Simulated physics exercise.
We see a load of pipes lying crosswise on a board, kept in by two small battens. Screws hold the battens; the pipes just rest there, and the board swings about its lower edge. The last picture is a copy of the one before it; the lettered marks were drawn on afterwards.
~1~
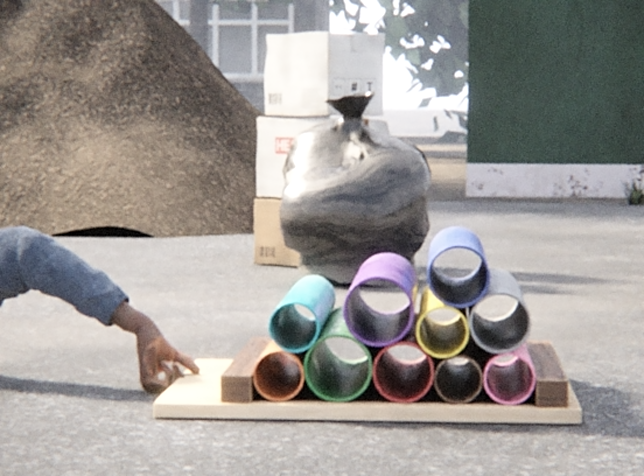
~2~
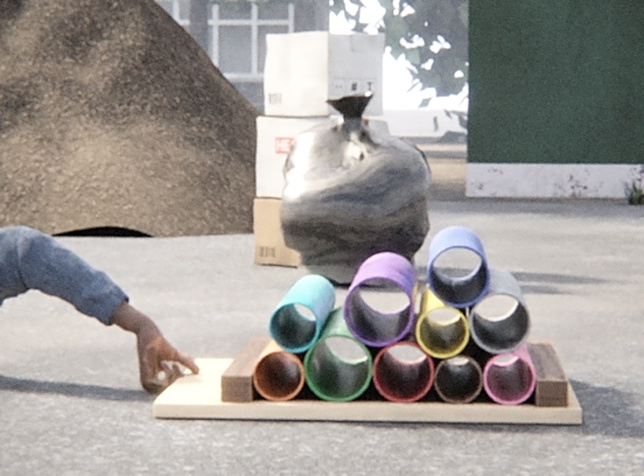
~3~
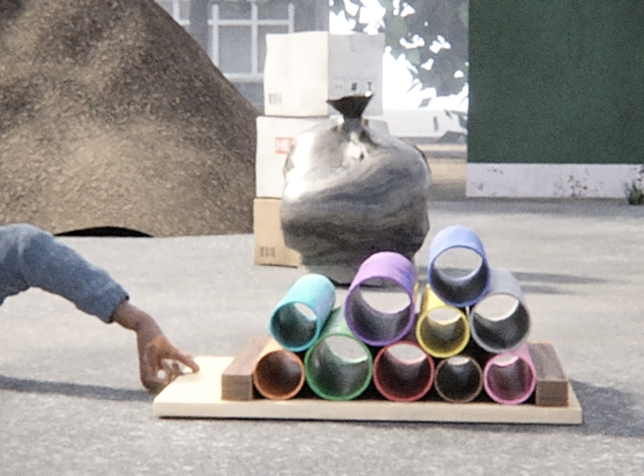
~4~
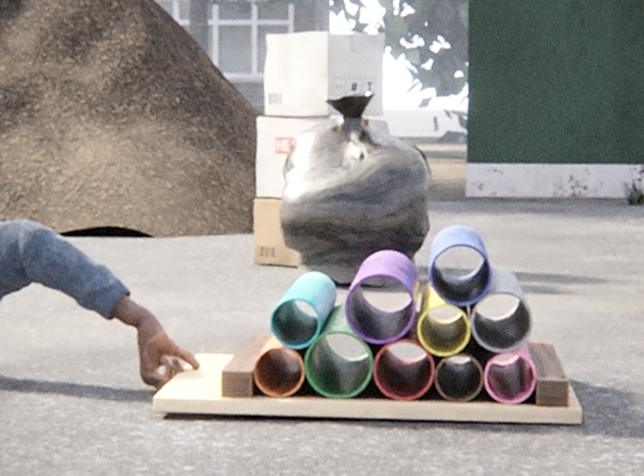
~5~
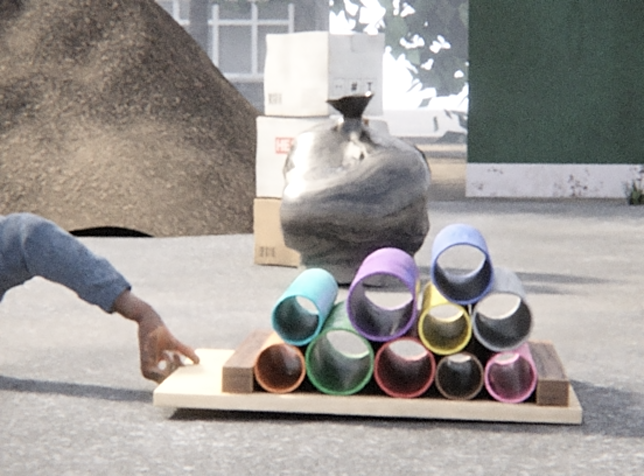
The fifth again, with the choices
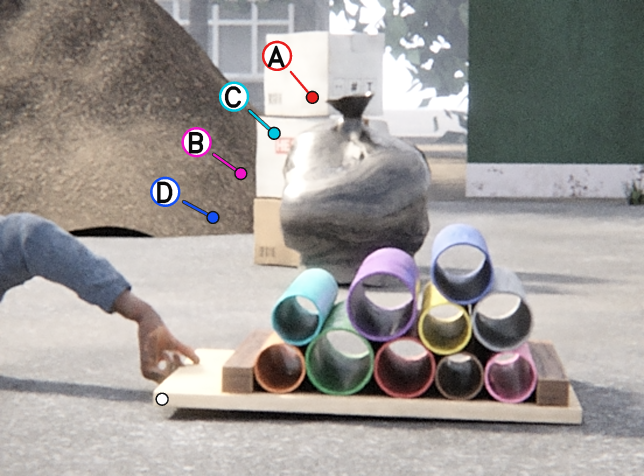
On paved grey ground outdoors, seen from a low, steady view, a dirt mound, stacked boxes, a shiny tied sack and a green wall stand behind. Colourful pipes, teal, purple, yellow, grey and blue above orange, green, red, brown and pink, rest between wooden battens on a pale board. A blue-sleeved hand at the left end stays on the board as its left side rises very slightly, the pipes shifting barely with it.
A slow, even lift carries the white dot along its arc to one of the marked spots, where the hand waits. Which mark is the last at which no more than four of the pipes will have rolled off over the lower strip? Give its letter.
The last mark within the limit is C.
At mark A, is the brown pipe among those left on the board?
The brown pipe: Yes.
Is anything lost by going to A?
Yes, at A.
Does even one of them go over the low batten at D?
At D: Yes.
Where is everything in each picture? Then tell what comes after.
In the first picture, green pipe (338, 368); red pipe (403, 372); brown pipe (459, 379).
In the second picture, brown pipe (459, 379); pink pipe (510, 379).
In the third picture, board (372, 375); orange pipe (279, 374); grey pipe (501, 323).
In the fourth picture, board (373, 373); orange pipe (279, 371); green pipe (339, 365).
In the fifth picture, board (373, 371); orange pipe (280, 368); green pipe (339, 362).
On the marked copy, A at (313, 97); B at (241, 174); C at (274, 134); D at (213, 218); the white dot at (162, 399).
Following C. Soon after the start, board at 21°.
Later, board at 41°.
In the end, board at 42°, four over the low batten (yellow, grey, purple, blue).
As for the rest, A five over the low batten; B four over the low batten (yellow, grey, purple, blue); D four over the low batten (yellow, grey, purple, blue).
